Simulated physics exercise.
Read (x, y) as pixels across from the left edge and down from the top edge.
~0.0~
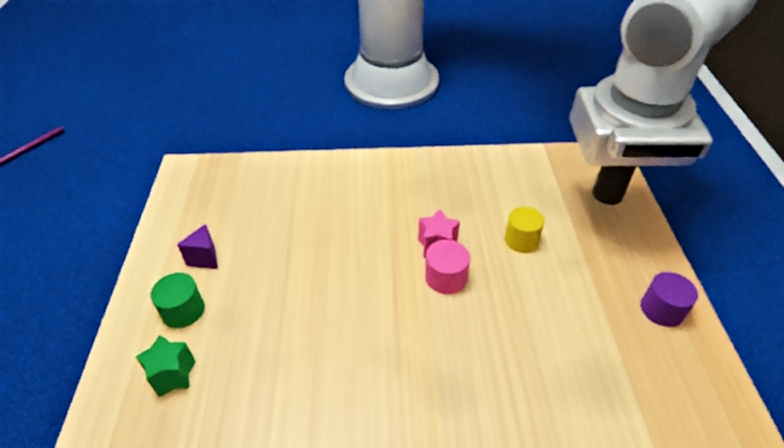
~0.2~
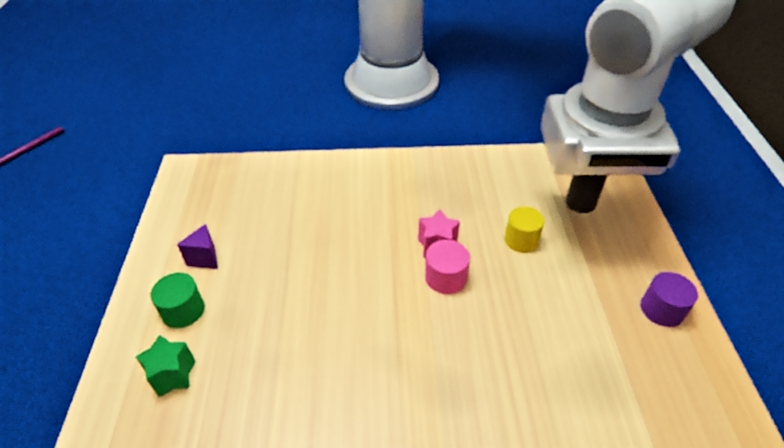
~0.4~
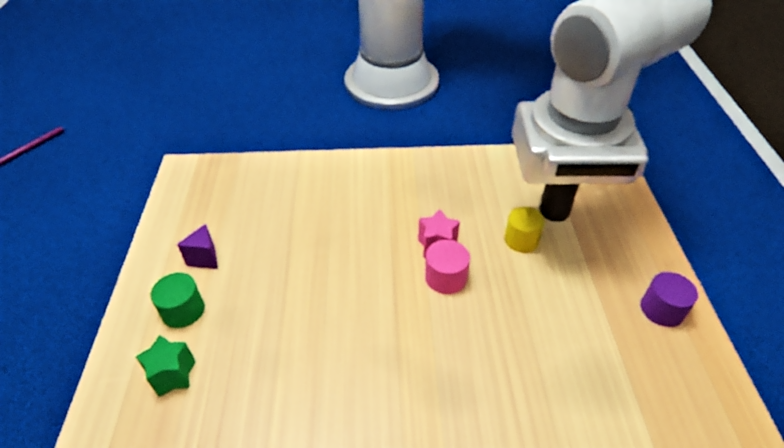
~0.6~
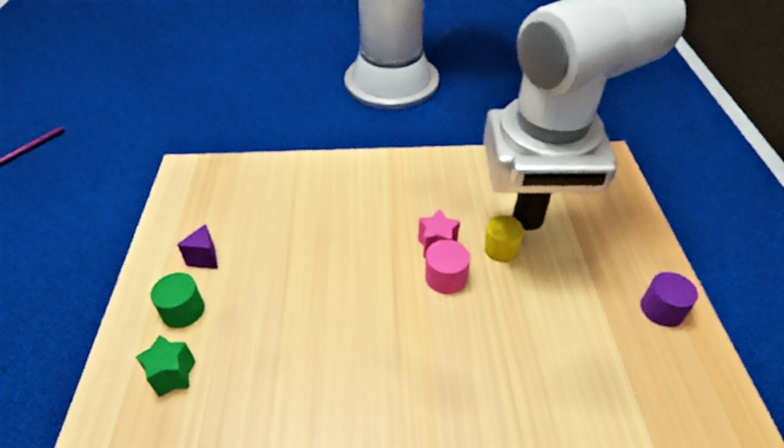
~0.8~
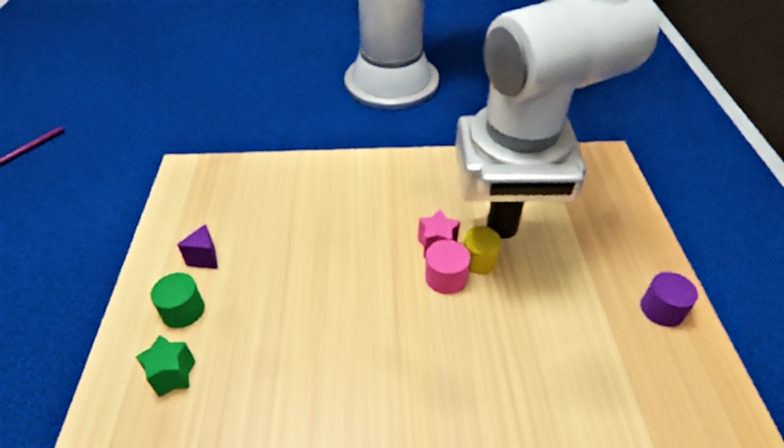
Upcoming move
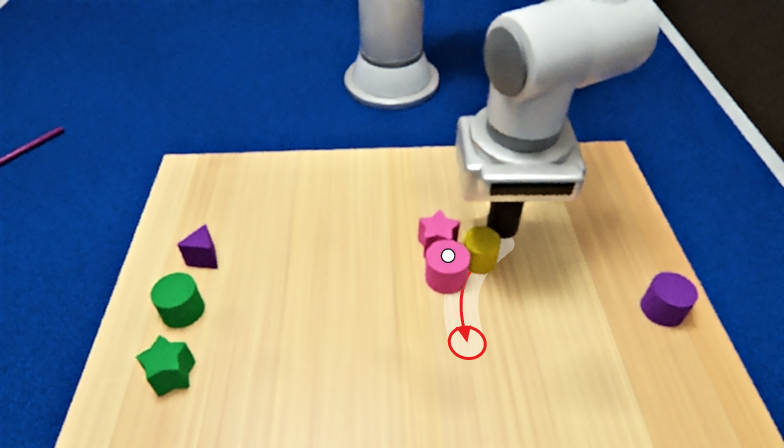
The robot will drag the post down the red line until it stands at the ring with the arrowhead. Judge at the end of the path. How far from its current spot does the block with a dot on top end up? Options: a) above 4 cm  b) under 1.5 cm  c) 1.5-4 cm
a: Above 4 cm.
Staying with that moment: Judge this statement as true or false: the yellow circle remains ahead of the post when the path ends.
False
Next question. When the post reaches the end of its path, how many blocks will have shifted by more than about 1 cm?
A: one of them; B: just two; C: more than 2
It's B.
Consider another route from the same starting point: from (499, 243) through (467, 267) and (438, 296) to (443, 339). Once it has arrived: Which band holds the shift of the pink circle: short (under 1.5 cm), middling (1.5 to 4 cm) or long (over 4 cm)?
Covers over 4 cm.
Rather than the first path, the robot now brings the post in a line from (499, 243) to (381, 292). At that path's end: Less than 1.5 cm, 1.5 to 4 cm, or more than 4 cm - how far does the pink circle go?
Band: Over 4 cm.
Drawn move, from (499, 243) via (473, 267) and (461, 301), ending at (467, 342); the dot is on the pink circle.
On the path given first. One third of the way, post at (475, 253); pink circle at (418, 278); yellow circle at (458, 268).
Two thirds of the way, post at (463, 287); pink circle at (400, 291); yellow circle at (441, 304).
At the end, post at (470, 328); pink star still; pink circle at (400, 291); yellow circle at (432, 328).
